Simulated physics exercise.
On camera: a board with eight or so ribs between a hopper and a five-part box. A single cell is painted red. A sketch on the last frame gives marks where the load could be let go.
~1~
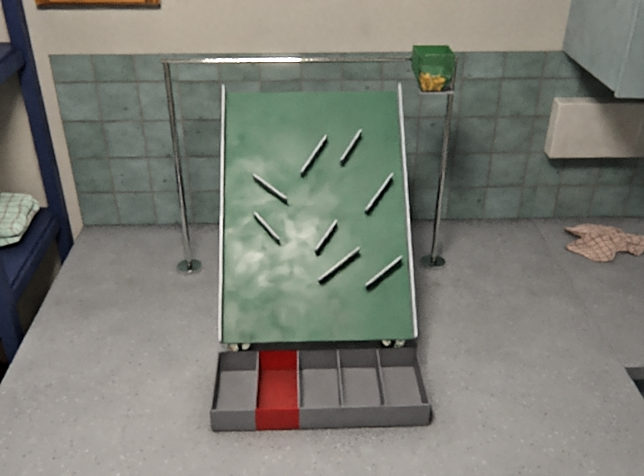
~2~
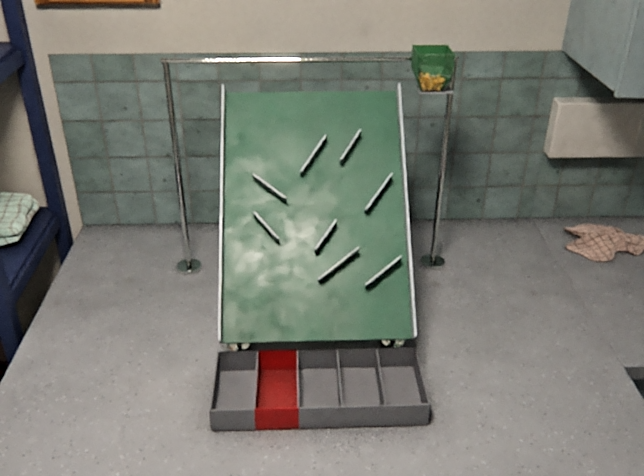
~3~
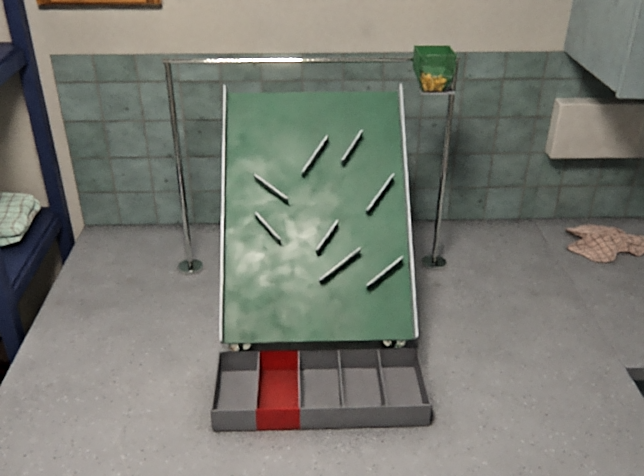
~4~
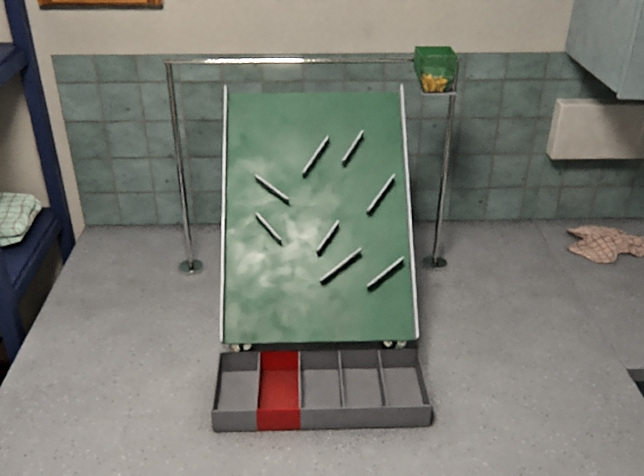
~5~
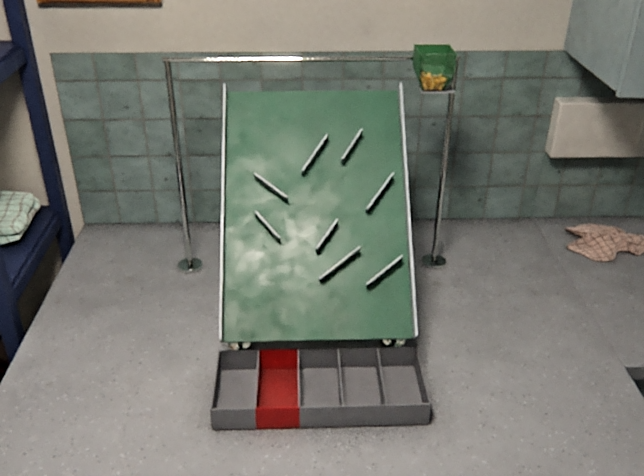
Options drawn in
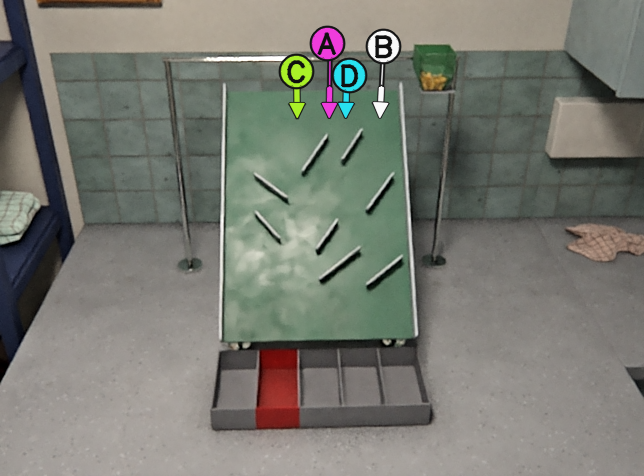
We see a tilted green board with several slanted ribs, a green hopper of yellowish pieces on a metal frame at upper right, and a grey five-part box with one red cell below; nothing noticeably moves throughout.
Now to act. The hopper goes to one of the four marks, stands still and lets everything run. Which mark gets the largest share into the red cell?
Go for D.
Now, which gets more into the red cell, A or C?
That would be A.
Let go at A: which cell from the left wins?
The second.
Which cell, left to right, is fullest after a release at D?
The second.
On the marked copy, mark A meets the board at (329, 112); mark B meets the board at (380, 112); mark C meets the board at (297, 112); mark D meets the board at (345, 112).
Choosing A, about two thirds in the red cell, about a third in other cells.
Choosing B, about two thirds in the red cell, about a third in other cells.
Choosing C, about a third in the red cell, about two thirds in other cells.
Choosing D, most in the red cell, a small part in other cells, a small part outside the box.
